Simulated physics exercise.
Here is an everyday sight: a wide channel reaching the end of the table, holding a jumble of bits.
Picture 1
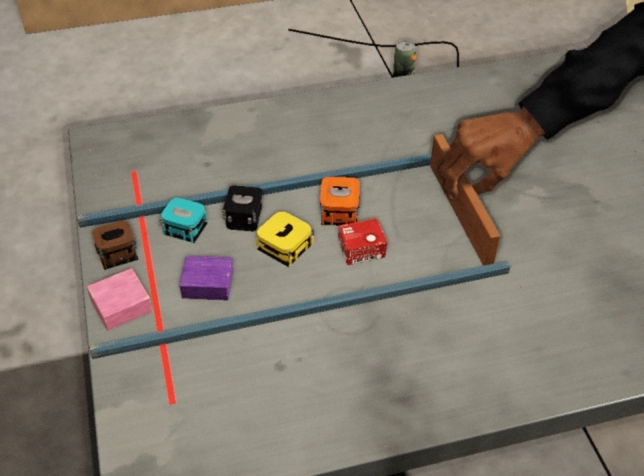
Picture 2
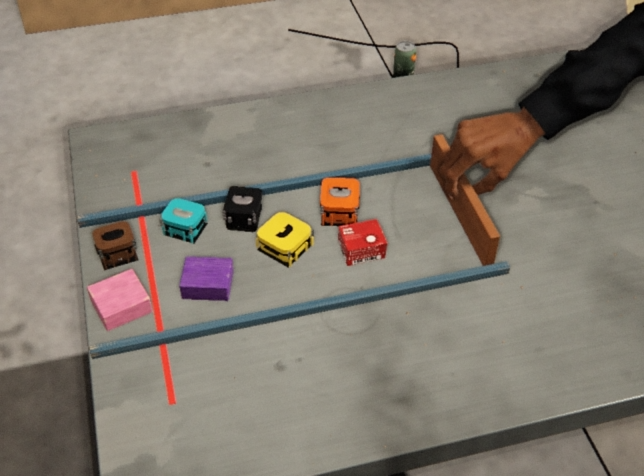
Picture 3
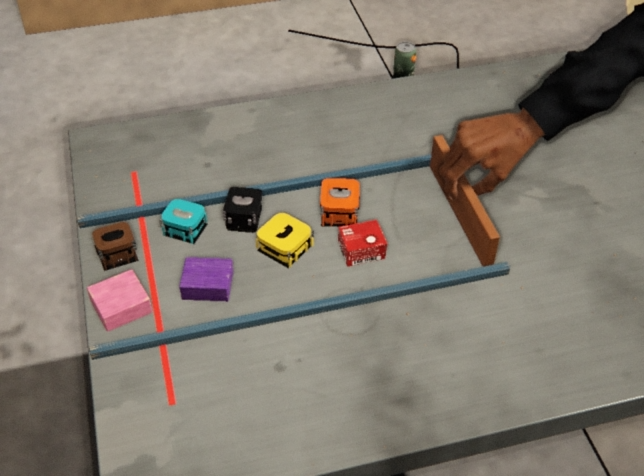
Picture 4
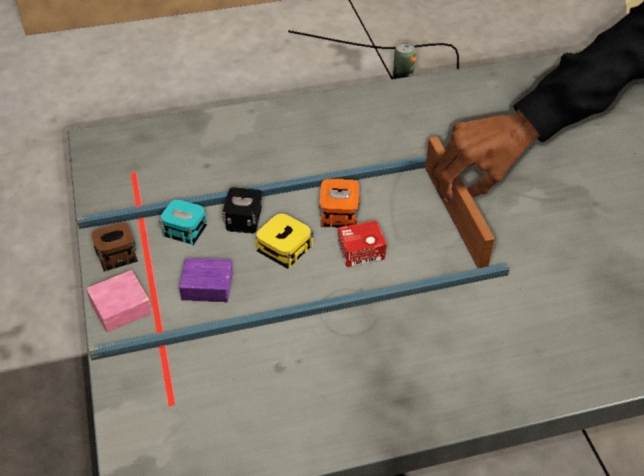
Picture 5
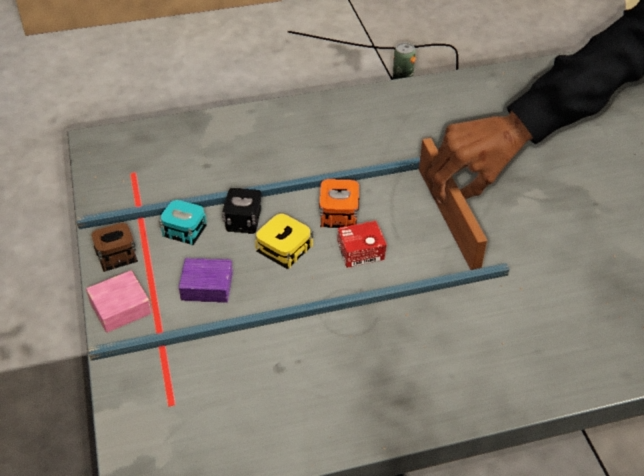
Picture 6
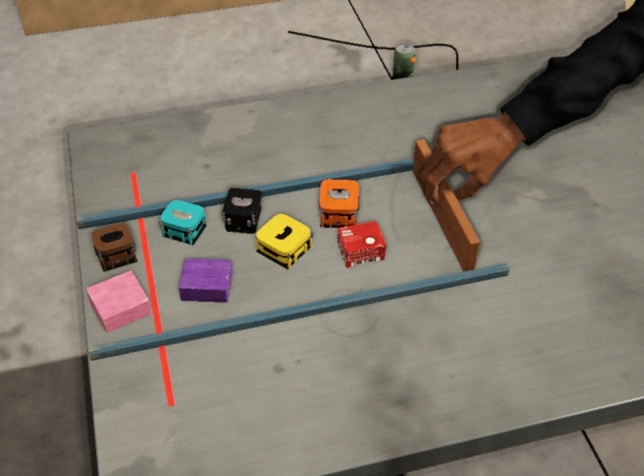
A hand in a black sleeve holds a wooden board upright at the right of a channel between two blue rails, still at first, then slides it slightly left. The colourful cases and blocks ahead of it, some beside a red line near the table's left edge, stay in place, untouched.
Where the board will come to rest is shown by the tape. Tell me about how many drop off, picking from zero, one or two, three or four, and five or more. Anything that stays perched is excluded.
The answer is three or four.
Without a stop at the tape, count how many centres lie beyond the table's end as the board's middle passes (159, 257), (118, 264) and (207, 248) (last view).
3; 6; 0.
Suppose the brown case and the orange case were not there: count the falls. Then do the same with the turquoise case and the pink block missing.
In the first try 1, in the other 1.
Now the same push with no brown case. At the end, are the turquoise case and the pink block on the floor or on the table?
The turquoise case ends up below while the pink block ends up below.
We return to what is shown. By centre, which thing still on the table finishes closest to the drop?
Answer: The purple block.
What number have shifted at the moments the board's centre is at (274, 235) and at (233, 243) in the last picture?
Tally: 6; 8.
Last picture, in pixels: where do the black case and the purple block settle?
The black case comes to rest at (86, 233), and the purple block comes to rest at (87, 324).
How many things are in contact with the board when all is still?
That makes 2.
A little later, none off yet; pink block at rest near (119, 301); brown case at rest near (115, 247); turquoise case at rest near (184, 223).
Next, none off yet; pink block at rest near (119, 301); brown case at rest near (115, 247); turquoise case shifted a little near (171, 225).
Later still, none off yet; pink block shifted about its own width near (83, 315); brown case shifted about its own width near (79, 259); turquoise case shifted well along near (90, 236).
When it is over, the number that fall off is three or four; down, turquoise case, brown case and pink block.
